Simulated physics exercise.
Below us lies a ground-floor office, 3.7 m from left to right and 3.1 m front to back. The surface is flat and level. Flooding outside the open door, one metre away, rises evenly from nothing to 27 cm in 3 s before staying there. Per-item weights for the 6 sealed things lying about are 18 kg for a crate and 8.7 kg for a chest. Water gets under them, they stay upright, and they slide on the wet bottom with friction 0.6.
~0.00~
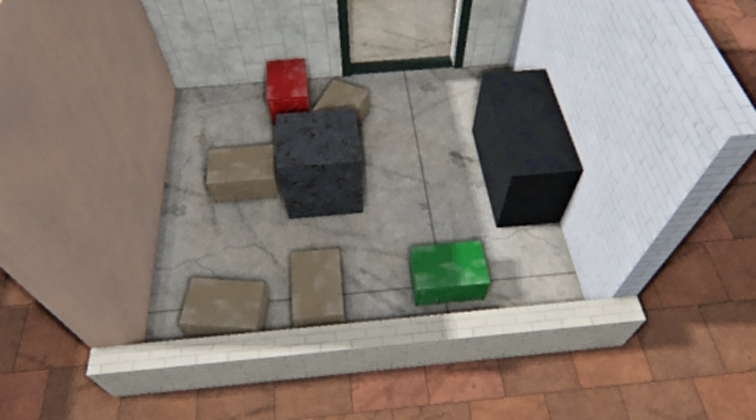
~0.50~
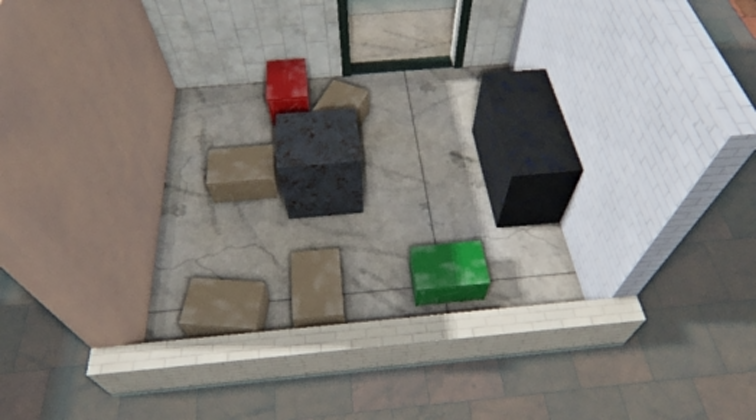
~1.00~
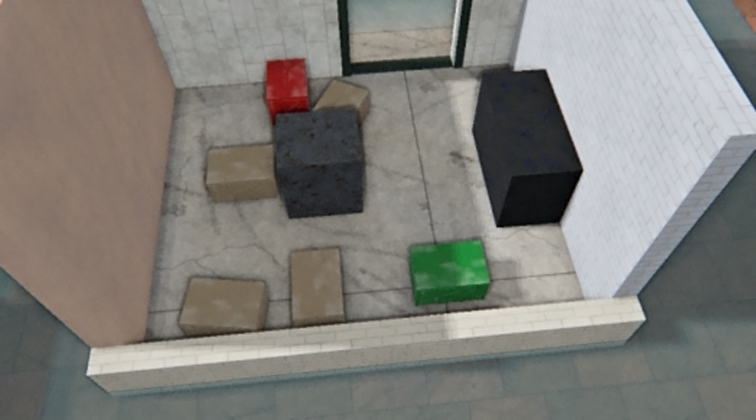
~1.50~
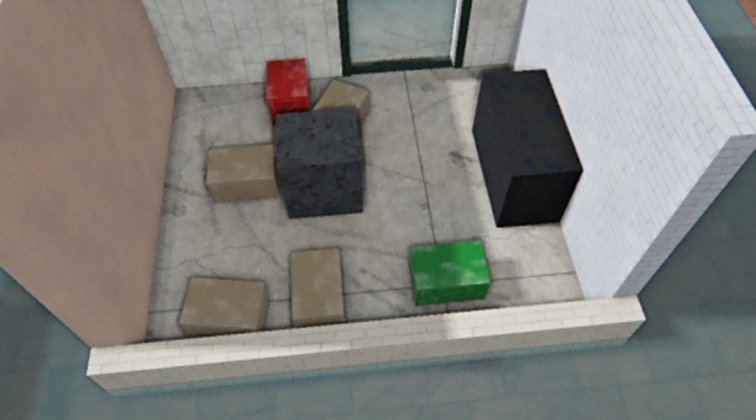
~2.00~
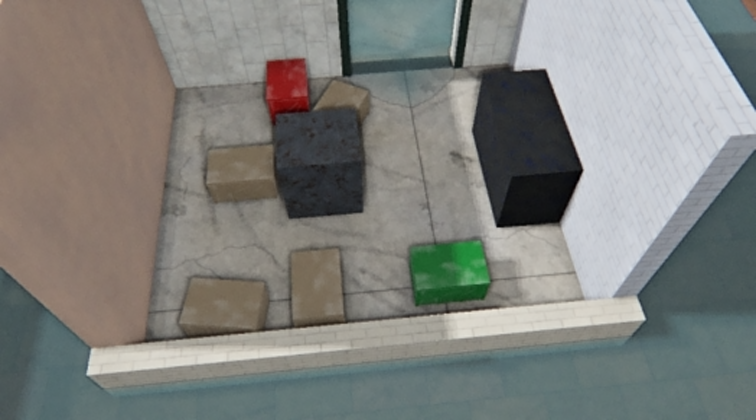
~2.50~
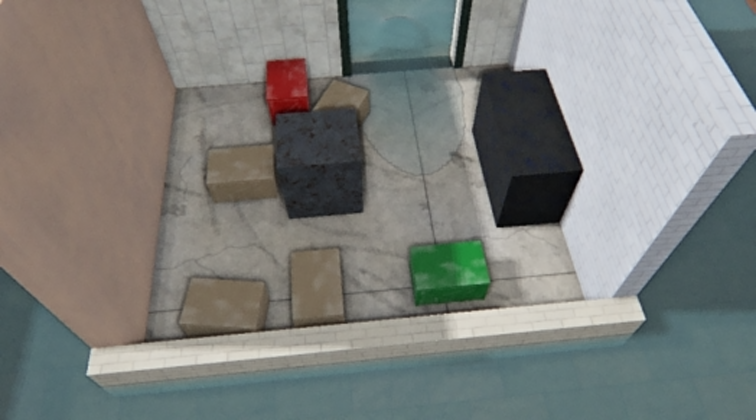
Floodwater spreading over the paving outside a walled room, then seeping through the open doorway onto the floor among motionless boxes.
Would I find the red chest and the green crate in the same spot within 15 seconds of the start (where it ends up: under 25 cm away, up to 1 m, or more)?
Judging by where they end up, the red chest ends well away while the green crate drifts a modest distance.
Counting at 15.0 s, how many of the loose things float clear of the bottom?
At that time the total is 6.
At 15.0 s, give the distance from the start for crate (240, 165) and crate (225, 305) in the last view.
Respectively 150 and 200 cm.
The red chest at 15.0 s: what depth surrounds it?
I'd put it at about 23 cm.
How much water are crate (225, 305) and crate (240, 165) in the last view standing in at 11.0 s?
Roughly 18 and 20 cm.
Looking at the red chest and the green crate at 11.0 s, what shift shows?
About 20 and 80 cm.
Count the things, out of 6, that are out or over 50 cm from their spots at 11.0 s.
Answer: 4.
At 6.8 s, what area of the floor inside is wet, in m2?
Some 10.0 m2 of it.
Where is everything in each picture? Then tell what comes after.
The first picture shows the red chest at (286, 78), on the bottom; the green crate at (450, 265) rests on the ground; water covers 0.0 m2; 0 of 6 have shifted.
The second picture shows the red chest at (286, 78) rests on the ground; the green crate at (450, 265) rests on the ground; 0.0 m2 under water; 0 of 6 have shifted.
The third picture shows the red chest at (286, 78), on the bottom; the green crate at (450, 265) rests on the ground; water covers 0.0 m2; 0 of 6 have shifted.
The fourth picture shows the red chest at (286, 78) rests on the ground; the green crate at (450, 265) rests on the ground; water covers 0.0 m2; 0 of 6 have shifted.
The fifth picture shows the red chest at (286, 78), on the bottom; the green crate at (450, 265), on the bottom; water covers 0.4 m2; 0 of 6 have shifted.
The sixth picture shows the red chest at (286, 78) rests on the ground; the green crate at (450, 265) rests on the ground; water covers 1.4 m2; 0 of 6 have shifted.
After 3.5 s the red chest is near (286, 78), 0.0 m from its start, aground; the green crate is near (450, 265), 0.0 m from its start, aground; 0 afloat.
After 6.8 s the red chest is near (201, 72), 0.9 m from its start, afloat; the green crate is near (468, 283), 0.3 m from its start, afloat; 4 afloat.
After 11.0 s the red chest is near (284, 56), 0.2 m from its start, afloat; the green crate is near (548, 259), 0.8 m from its start, afloat; 6 afloat.
After 15.0 s the red chest is near (303, 265), 2.3 m from its start, afloat; the green crate is near (544, 260), 0.7 m from its start, afloat; 6 afloat.
